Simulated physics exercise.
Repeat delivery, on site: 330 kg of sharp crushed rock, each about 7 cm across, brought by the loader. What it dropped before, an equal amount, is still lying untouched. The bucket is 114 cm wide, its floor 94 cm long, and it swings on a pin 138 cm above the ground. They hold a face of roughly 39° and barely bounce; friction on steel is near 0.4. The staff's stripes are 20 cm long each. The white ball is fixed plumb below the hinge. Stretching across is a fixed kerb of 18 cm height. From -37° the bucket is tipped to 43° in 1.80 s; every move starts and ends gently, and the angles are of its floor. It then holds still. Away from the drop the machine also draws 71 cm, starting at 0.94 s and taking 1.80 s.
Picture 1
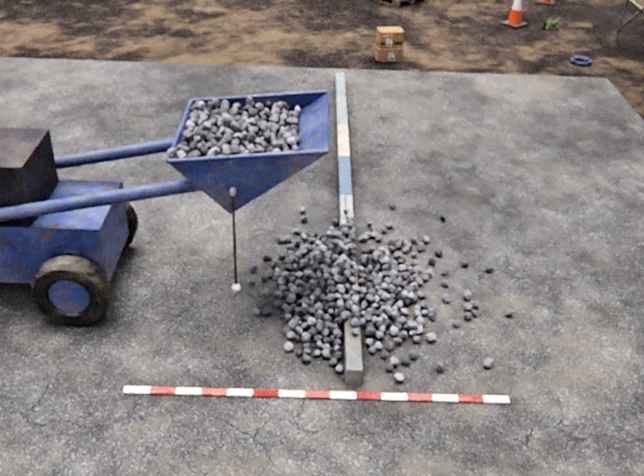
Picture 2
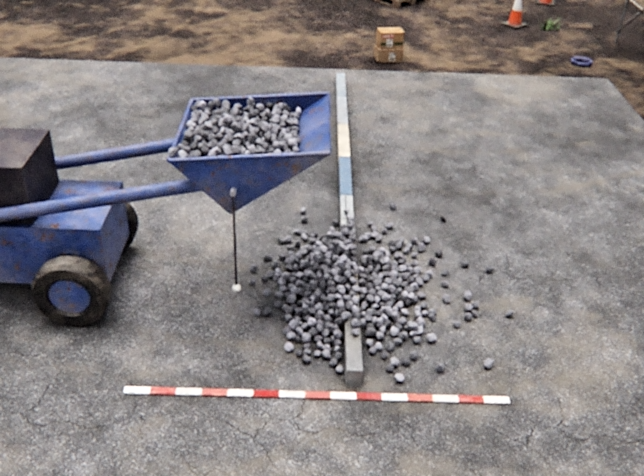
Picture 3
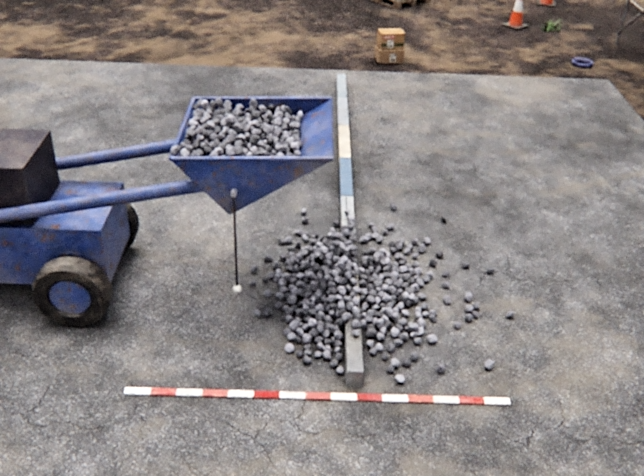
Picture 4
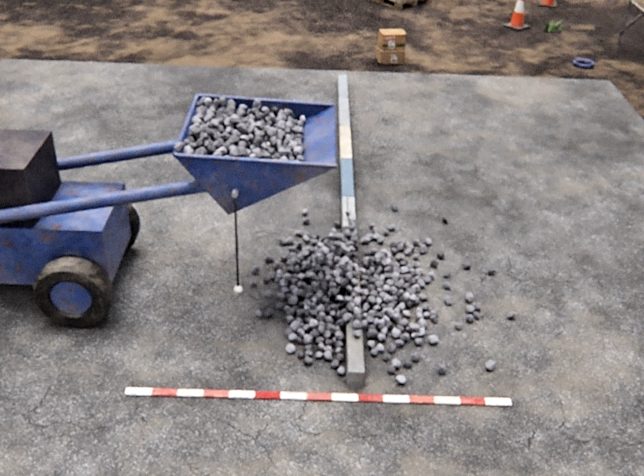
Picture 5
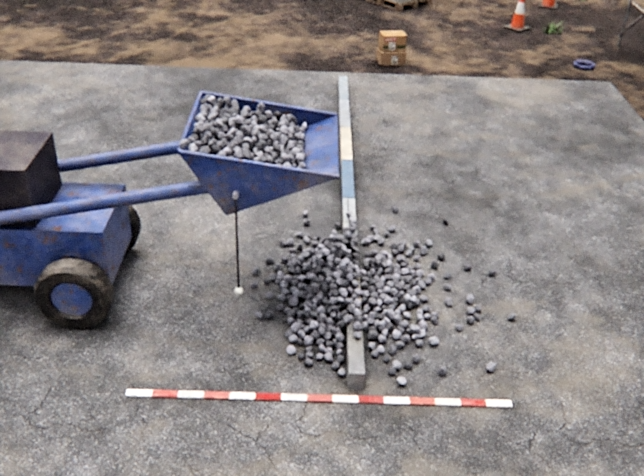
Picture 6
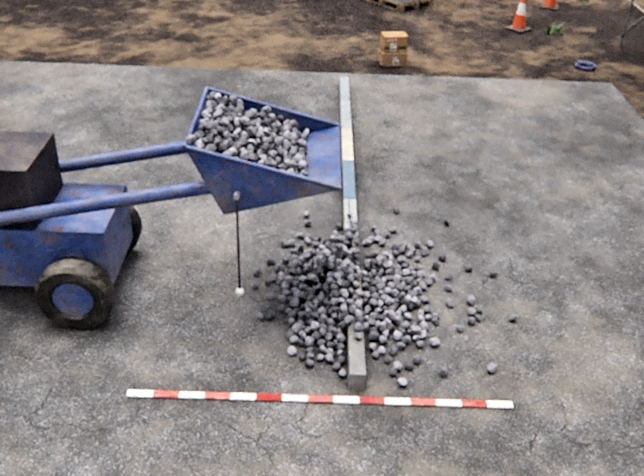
The clip shows a blue loader at left holding a raised bucket of grey stones beside a scattered stone pile straddling a kerb; the bucket slowly tilts forward, its right lip lowering slightly, while the pile stays still.
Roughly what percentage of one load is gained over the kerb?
Roughly 1 per cent.
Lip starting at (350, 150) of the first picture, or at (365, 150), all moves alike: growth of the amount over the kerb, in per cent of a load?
Roughly 5 and 20 per cent, in that order.
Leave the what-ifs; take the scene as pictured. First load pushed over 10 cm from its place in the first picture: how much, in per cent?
0 %.
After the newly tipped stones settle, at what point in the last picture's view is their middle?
They settle centred around (289, 281).
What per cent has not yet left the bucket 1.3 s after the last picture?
Around 15 in a hundred.
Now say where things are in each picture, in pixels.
The bucket is at -37°, its lip at (329, 151); the top of the load is at (247, 112). The earlier load is highest near (344, 256), 30 cm above ground level, 68 % on this side of the kerb, 32 % over the kerb, in the first picture.
Lip at (330, 153), floor tilted -36°, highest stones at (245, 114), in the second picture.
The bucket is at -33°, its lip at (333, 159); the top of the load is at (222, 111), in the third picture.
Lip at (336, 166), floor tilted -29°, highest stones at (218, 108), in the fourth picture.
The bucket is at -23°, its lip at (339, 177); the top of the load is at (212, 107), in the fifth picture.
The bucket is at -16°, its lip at (341, 188); the top of the load is at (214, 104), in the sixth picture.
Then, 0.8 s after the last picture the floor is at 31°; in per cent of one load, 99 in the bucket, 69 on this side of the kerb, 32 over the kerb; the foremost stones are at (483, 307).
Then, 1.3 s after the last picture the floor is at 43°; in per cent of one load, 16 in the bucket, 152 on this side of the kerb, 32 over the kerb; the foremost stones are at (483, 307).
Then, 2.6 s after the last picture the floor is at 43°; in per cent of one load, 0 in the bucket, 167 on this side of the kerb, 33 over the kerb; the foremost stones are at (483, 307).
Then, 5.2 s after the last picture the floor is at 43°; in per cent of one load, 0 in the bucket, 167 on this side of the kerb, 33 over the kerb; the foremost stones are at (483, 307). Net gain over the kerb, 1.
